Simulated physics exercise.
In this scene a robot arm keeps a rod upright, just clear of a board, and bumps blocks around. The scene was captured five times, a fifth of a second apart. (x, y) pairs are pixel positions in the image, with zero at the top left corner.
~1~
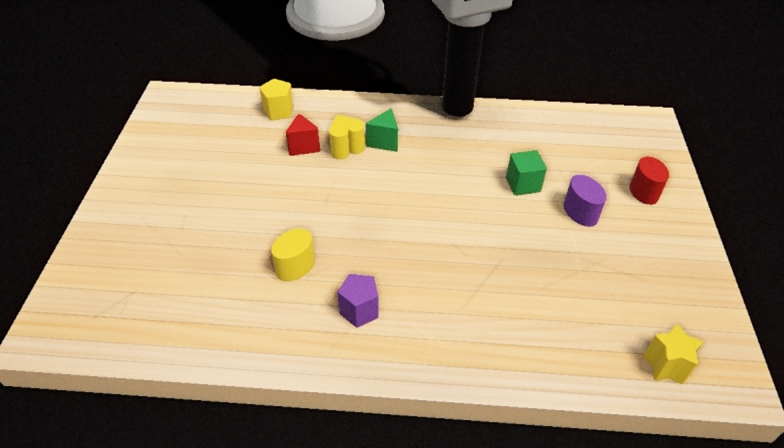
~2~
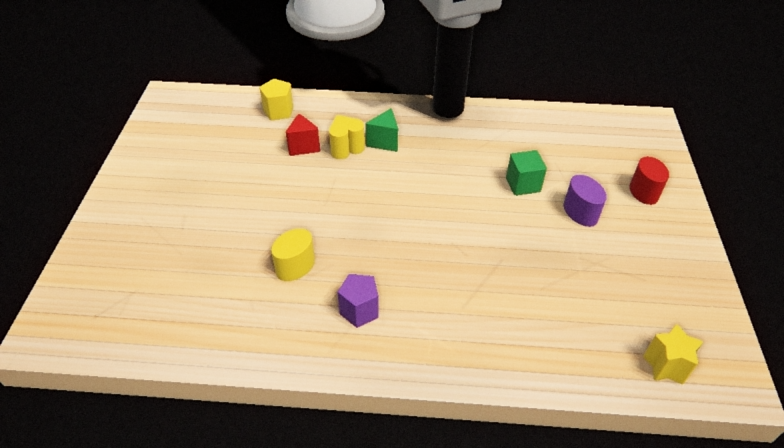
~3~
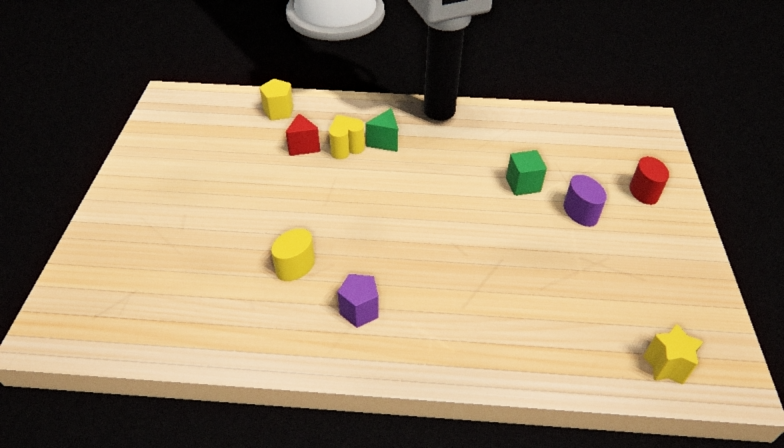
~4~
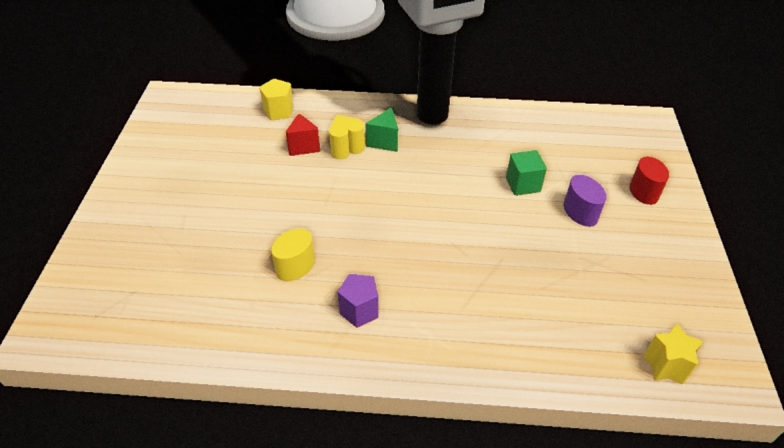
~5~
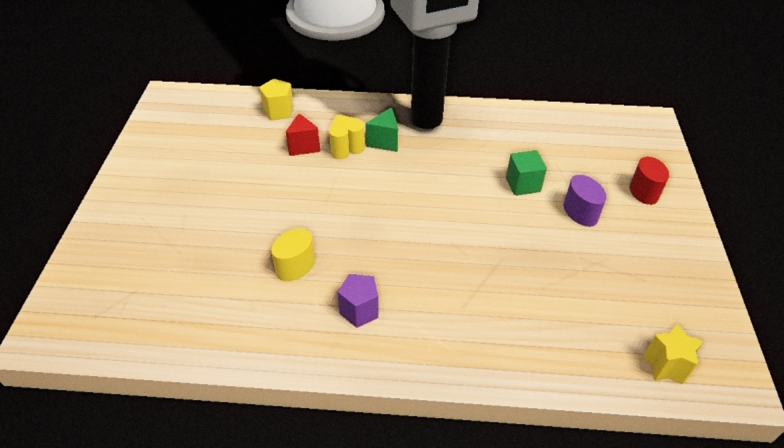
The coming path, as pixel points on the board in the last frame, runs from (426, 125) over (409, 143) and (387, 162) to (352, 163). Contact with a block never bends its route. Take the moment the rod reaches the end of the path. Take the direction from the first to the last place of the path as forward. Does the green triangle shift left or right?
It is displaced to the right.
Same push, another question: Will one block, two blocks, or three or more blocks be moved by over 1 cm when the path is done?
Two move.
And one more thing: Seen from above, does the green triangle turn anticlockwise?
It seems not.
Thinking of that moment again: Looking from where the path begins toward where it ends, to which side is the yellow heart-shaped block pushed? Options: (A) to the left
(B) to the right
Answer: B.
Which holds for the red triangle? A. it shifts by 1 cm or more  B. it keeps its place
B.
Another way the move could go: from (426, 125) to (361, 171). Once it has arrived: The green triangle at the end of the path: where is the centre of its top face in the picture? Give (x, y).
It is going to be at (331, 153).
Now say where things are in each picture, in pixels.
The first frame shows rod's lower end at (458, 107); red triangle at (301, 124); yellow heart-shaped block at (345, 125); green triangle at (385, 119).
The second frame shows rod at (448, 108); blocks still.
The third frame shows rod at (440, 111); blocks still.
The fourth frame shows rod at (432, 115); blocks still.
The fifth frame shows rod at (427, 119); red triangle at (301, 124); yellow heart-shaped block at (345, 125); green triangle at (385, 119).
The first path, step by step. One third of the way, rod at (408, 139); yellow heart-shaped block at (342, 126); green triangle at (380, 121), turned 10° clockwise.
Two thirds of the way, rod at (387, 156); yellow heart-shaped block at (335, 125), turned 20° anticlockwise; green triangle at (367, 125), turned 55° clockwise.
At the end, rod at (352, 158); red triangle still; yellow heart-shaped block at (331, 123), turned 40° anticlockwise; green triangle at (359, 121), turned 100° clockwise.
